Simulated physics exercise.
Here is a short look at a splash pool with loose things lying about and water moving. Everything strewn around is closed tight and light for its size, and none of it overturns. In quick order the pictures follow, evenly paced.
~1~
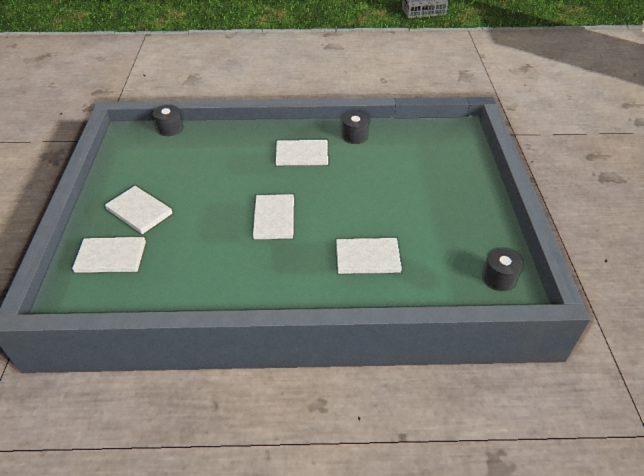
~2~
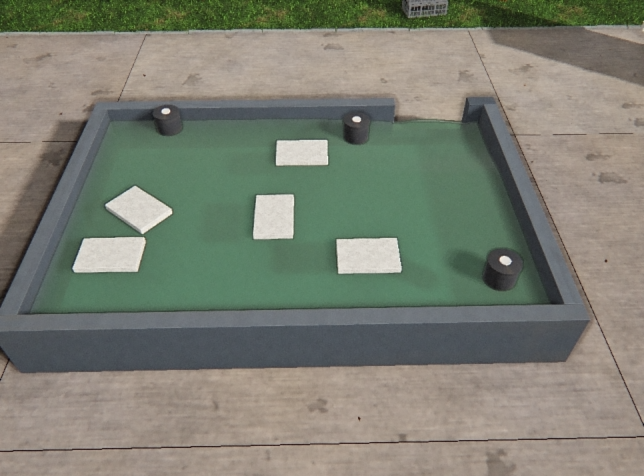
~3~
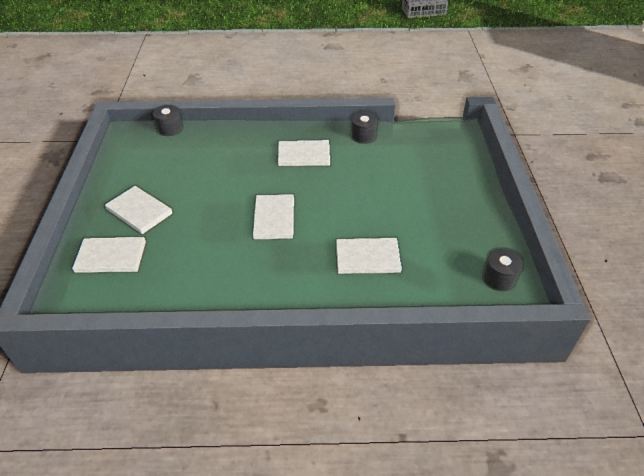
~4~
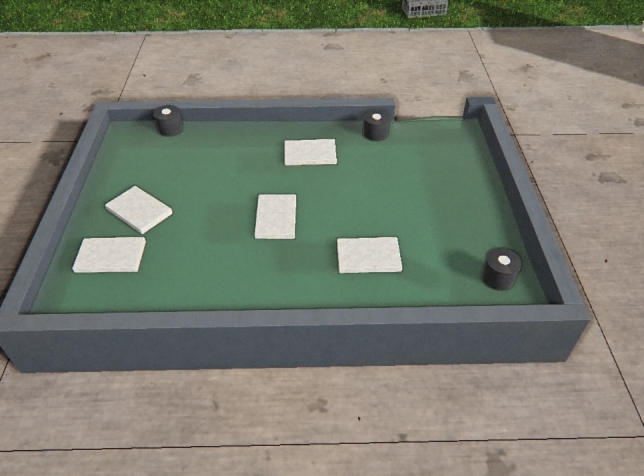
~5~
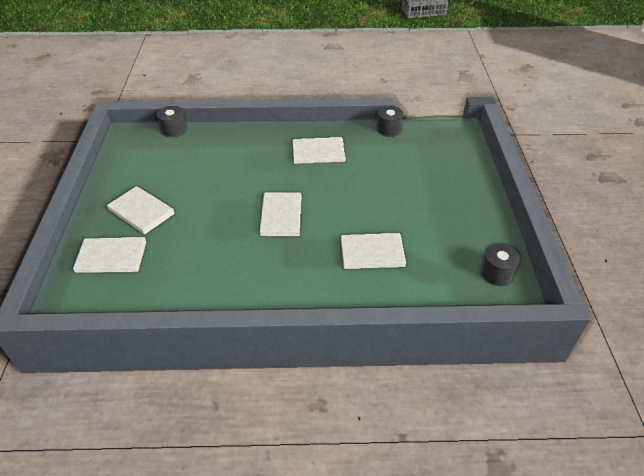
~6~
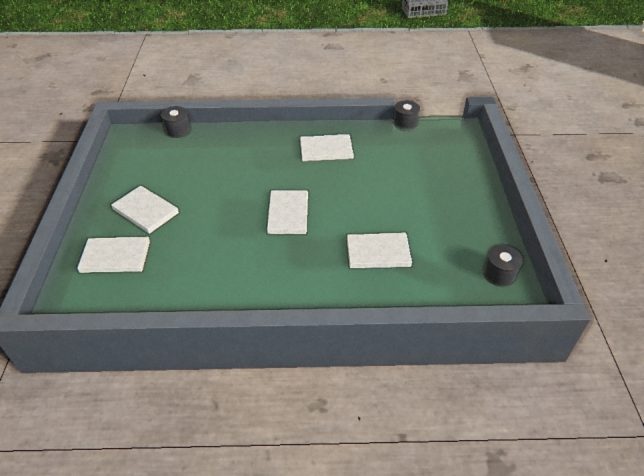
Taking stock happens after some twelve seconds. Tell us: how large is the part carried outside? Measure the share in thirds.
Fraction: Below one third.
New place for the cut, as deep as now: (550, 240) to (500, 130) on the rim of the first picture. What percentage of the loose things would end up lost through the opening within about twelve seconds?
Roughly 60 in a hundred.
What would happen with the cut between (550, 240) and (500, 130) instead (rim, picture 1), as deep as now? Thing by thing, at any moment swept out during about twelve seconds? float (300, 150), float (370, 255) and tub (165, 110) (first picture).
Sequentially: Escapes, escapes, remains.
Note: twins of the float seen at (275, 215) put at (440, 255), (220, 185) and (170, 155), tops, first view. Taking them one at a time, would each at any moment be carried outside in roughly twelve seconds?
First one does not escape, second one does not escape, third one does not escape.
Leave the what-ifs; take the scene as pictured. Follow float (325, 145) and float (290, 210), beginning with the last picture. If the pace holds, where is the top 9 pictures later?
(387, 134) and (314, 204), roughly.
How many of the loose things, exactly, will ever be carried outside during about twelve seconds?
That gives 2.
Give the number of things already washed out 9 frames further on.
1 in all.
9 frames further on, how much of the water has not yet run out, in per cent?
80 %.
A moment on, 1 of 8 are out; 7 afloat.
Next, 1 of 8 are out; 7 afloat.
Later, 2 of 8 are out; 6 afloat.
In the end, 2 of 8 are out; 6 afloat.
